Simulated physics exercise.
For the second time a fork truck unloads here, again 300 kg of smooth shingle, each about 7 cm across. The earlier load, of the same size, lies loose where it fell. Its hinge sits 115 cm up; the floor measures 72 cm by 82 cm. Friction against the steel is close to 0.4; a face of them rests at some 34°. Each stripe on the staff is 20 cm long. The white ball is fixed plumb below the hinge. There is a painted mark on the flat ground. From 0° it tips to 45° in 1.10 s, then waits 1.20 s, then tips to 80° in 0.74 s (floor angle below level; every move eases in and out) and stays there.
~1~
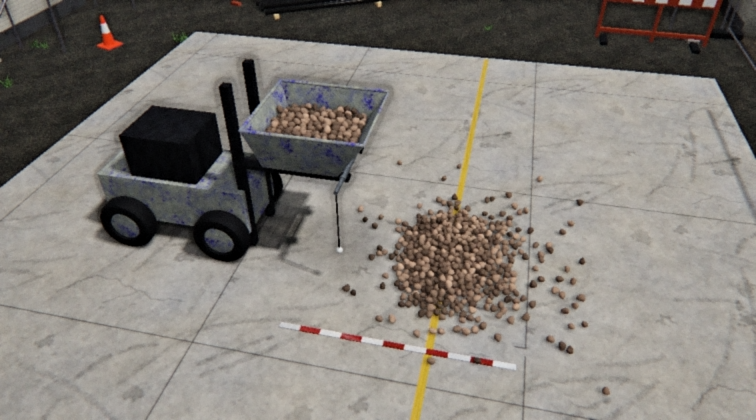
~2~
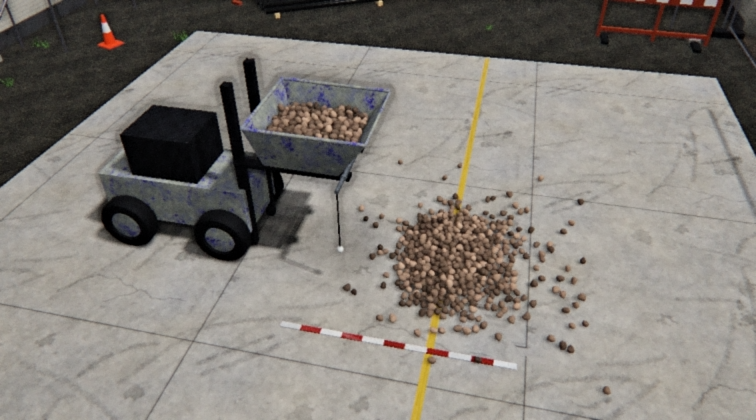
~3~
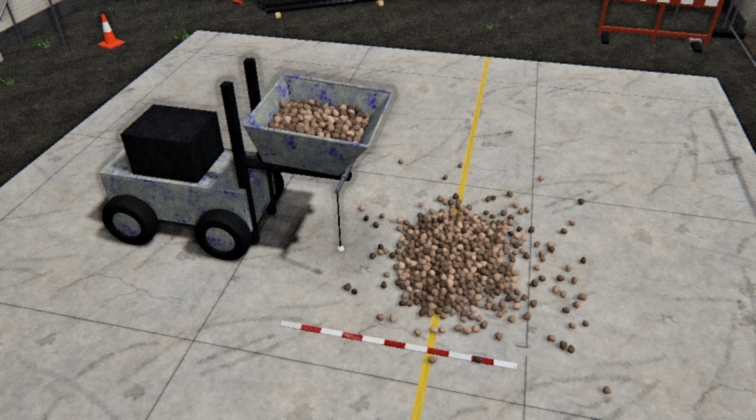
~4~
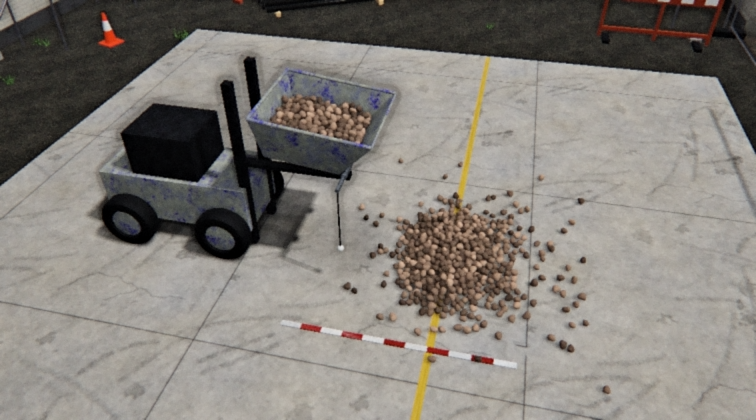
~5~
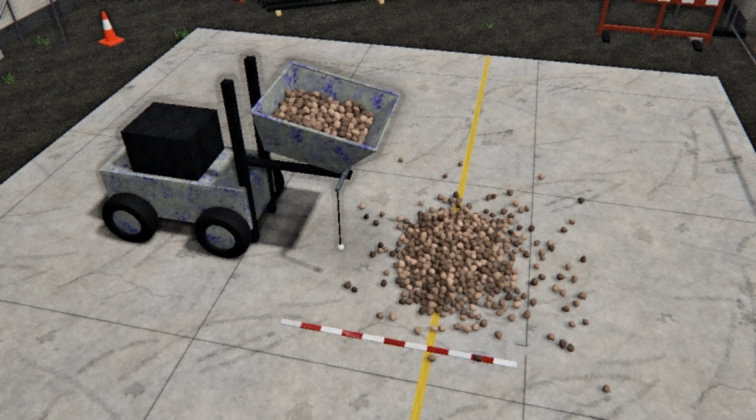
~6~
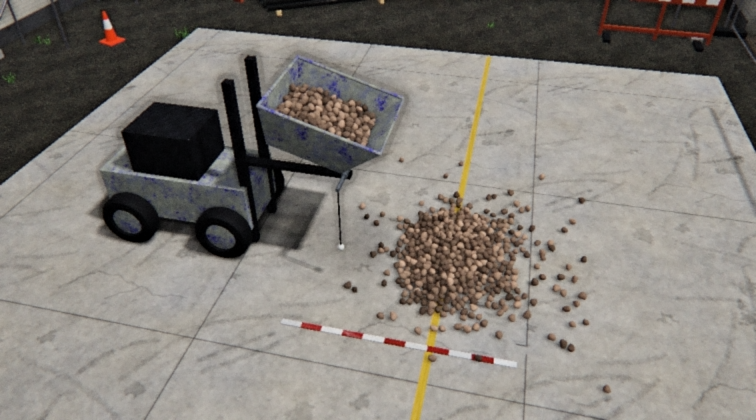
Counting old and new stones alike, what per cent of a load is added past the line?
About 65 per cent.
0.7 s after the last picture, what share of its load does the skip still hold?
About 100 per cent.
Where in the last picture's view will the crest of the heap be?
Near (450, 239).
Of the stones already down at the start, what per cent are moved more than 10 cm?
About 20 per cent.
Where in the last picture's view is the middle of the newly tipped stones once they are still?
Near (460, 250).
Then, 0.4 s after the last picture the floor is at 38°; in per cent of one load, 100 in the skip, 43 short of the line, 57 past the line; the foremost stones are at (593, 293).
Then, 0.7 s after the last picture the floor is at 45°; in per cent of one load, 100 in the skip, 43 short of the line, 57 past the line; the foremost stones are at (593, 293).
Then, 3.0 s after the last picture the floor is at 80°; in per cent of one load, 26 in the skip, 89 short of the line, 85 past the line; the foremost stones are at (593, 293).
Then, 5.5 s after the last picture the floor is at 80°; in per cent of one load, 0 in the skip, 78 short of the line, 122 past the line; the foremost stones are at (597, 292). Net gain past the line, 65.
